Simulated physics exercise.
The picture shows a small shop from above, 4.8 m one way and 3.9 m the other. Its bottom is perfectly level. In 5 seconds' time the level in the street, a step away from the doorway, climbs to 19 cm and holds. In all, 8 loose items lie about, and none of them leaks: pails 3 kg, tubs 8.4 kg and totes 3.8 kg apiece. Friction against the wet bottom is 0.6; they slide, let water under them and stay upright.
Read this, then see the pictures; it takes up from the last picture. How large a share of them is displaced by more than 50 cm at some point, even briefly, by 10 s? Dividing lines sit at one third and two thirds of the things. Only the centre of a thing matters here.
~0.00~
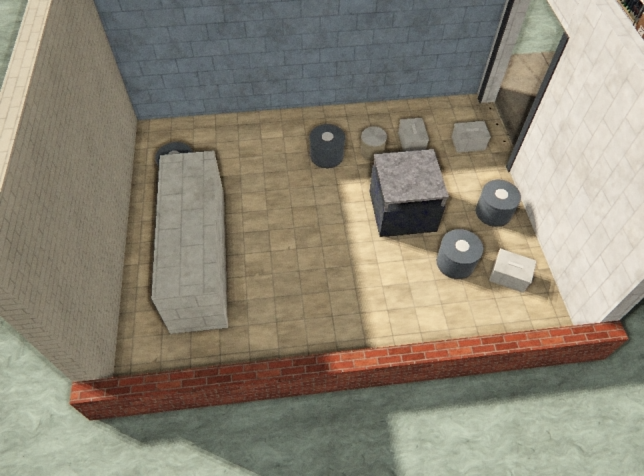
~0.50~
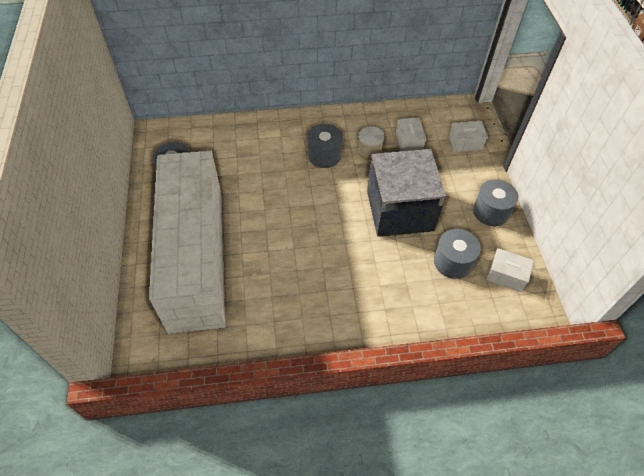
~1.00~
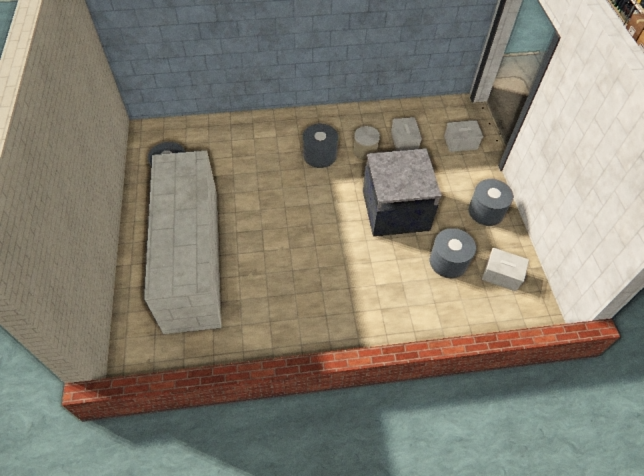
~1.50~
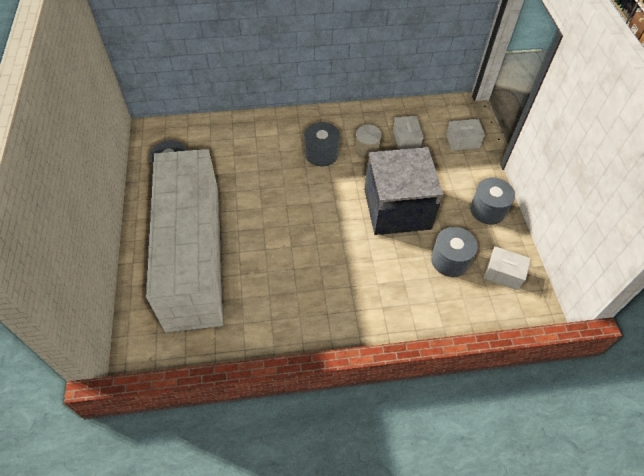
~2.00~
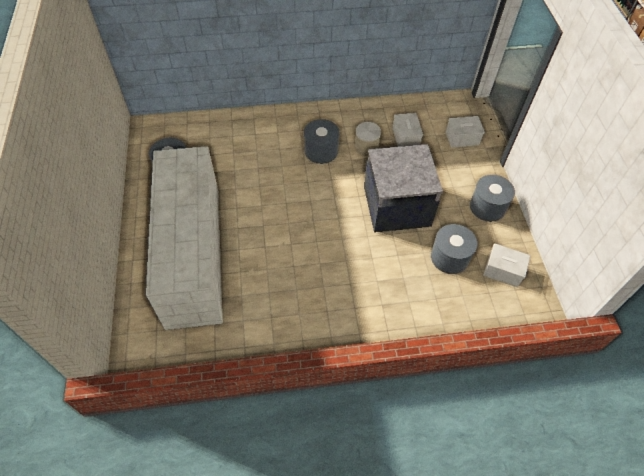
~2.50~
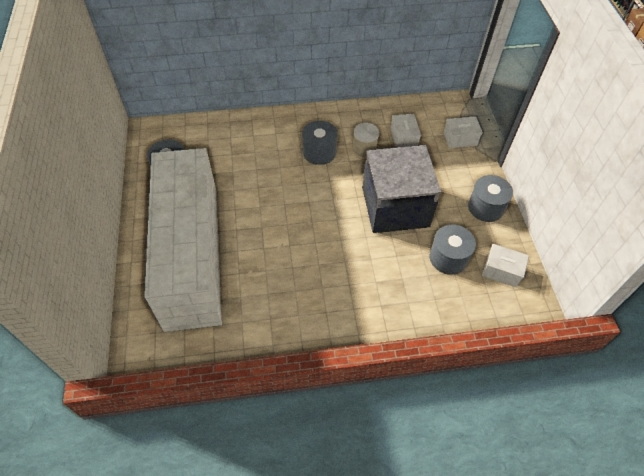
My call: One to two thirds of them.
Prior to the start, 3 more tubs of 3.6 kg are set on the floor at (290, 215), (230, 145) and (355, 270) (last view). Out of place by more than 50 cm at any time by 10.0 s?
One: Beyond it. Two: Beyond it. Three: Within it.
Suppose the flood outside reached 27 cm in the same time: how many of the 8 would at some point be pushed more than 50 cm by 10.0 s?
With that change, 6 of them.
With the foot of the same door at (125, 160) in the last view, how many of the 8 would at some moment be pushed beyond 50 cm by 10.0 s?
Then 6.
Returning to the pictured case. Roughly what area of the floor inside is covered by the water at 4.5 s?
Roughly 3.5 m2 of it is wet.
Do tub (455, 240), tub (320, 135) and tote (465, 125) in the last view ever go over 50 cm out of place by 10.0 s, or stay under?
In that order: Under, over, over.
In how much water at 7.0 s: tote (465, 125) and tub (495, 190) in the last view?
Roughly 3 and 2 cm.
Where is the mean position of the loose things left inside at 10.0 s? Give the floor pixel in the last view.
They average out to somewhere around (291, 225).
After 3.5 s 0 of 8 are over 50 cm from their spots; 0 afloat.
After 4.5 s 1 of 8 are over 50 cm from their spots; 0 afloat.
After 7.0 s 4 of 8 are over 50 cm from their spots; 2 afloat.
After 10.0 s 5 of 8 are over 50 cm from their spots, and 5 have been at some point; 5 afloat.
